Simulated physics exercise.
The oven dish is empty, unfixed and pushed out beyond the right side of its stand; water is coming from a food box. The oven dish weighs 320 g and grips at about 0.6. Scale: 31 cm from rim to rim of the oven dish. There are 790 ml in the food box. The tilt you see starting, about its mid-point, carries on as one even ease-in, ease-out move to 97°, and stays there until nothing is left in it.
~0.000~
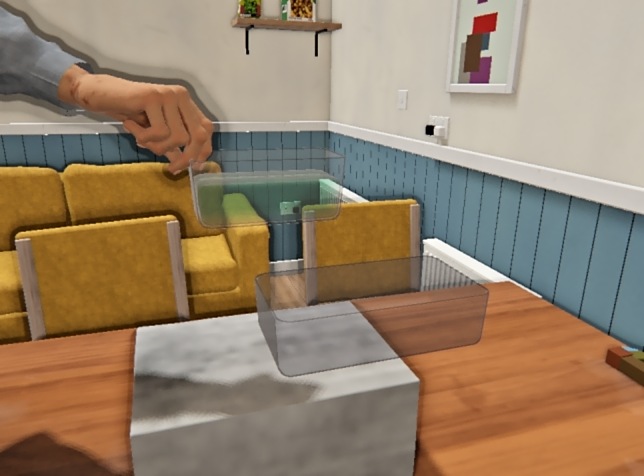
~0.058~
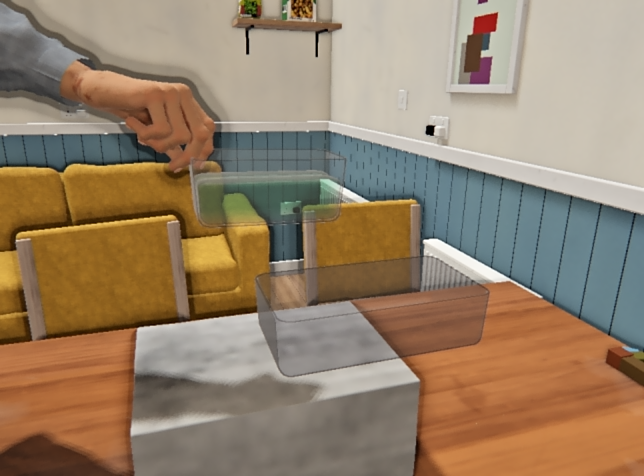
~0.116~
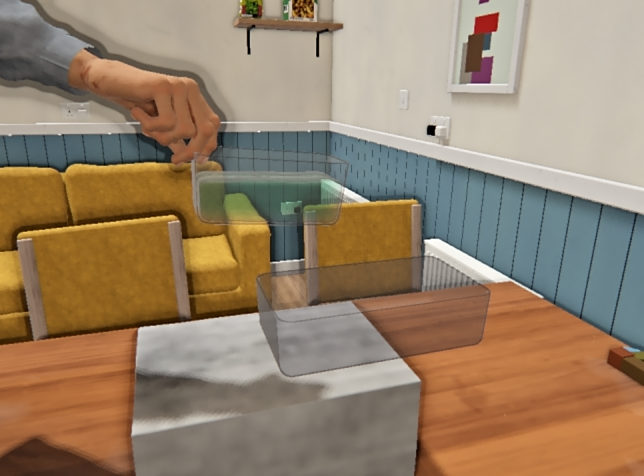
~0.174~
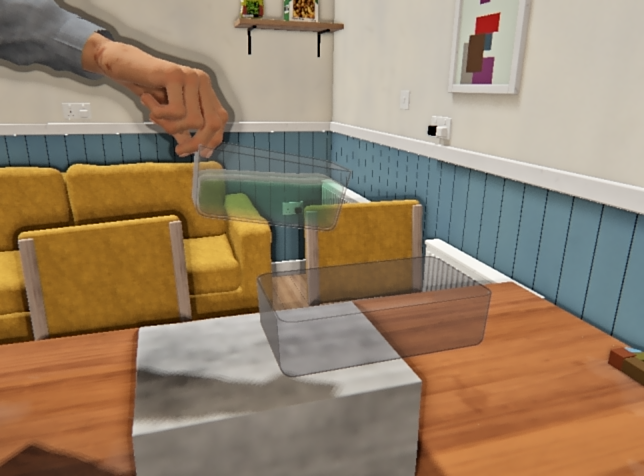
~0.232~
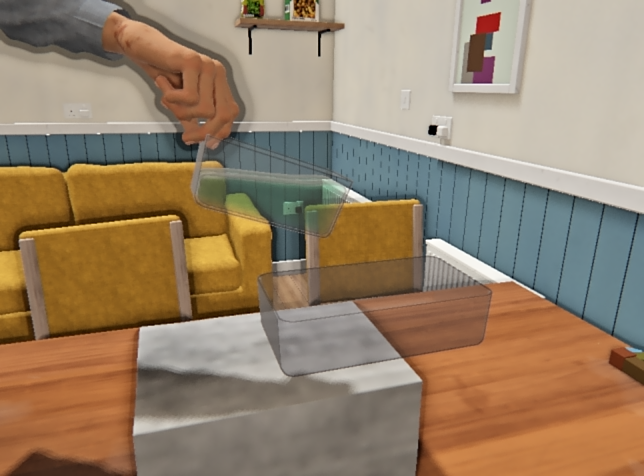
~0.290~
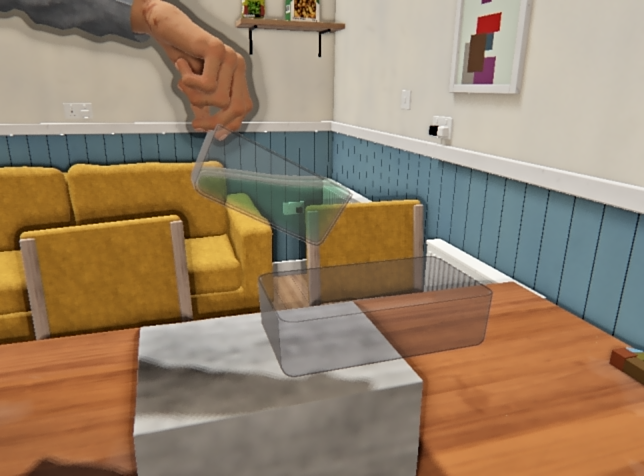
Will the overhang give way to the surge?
This oven dish keeps its place.
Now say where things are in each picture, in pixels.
In the first frame, it leans 0°; its right rim is at (335, 154); the water meets the walls at (194, 180) and (331, 175); the oven dish's rim runs from (265, 298) to (460, 274); the block's edge is at (418, 380).
In the second frame, it leans 1°; its right rim is at (336, 156); the water meets the walls at (195, 180) and (331, 176).
In the third frame, it leans 5°; its right rim is at (338, 160); the water meets the walls at (196, 178) and (333, 177).
In the fourth frame, it leans 11°; its right rim is at (341, 168); the water meets the walls at (197, 176) and (335, 179).
In the fifth frame, it leans 19°; its right rim is at (342, 178); the water meets the walls at (197, 174) and (337, 181).
In the sixth frame, it leans 28°; its right rim is at (342, 190); the water meets the walls at (196, 172) and (340, 183); 1 per cent is over the edge.
Then, 0.59 s in, the tilt is 82° and 25 per cent is still to pour; the oven dish lies level with 31 per cent in it.
Then, 0.81 s in, the tilt is 97° and 9 per cent is still to pour; the oven dish lies level with 84 per cent in it.
Then, 1.05 s in, the tilt is 97° and 2 per cent is still to pour; the oven dish lies level with 94 per cent in it.
Then, 1.30 s in, the tilt is 97° and 0 per cent is still to pour; the oven dish lies level with 97 per cent in it.
Finally, the oven dish lies level with 98 per cent in it.
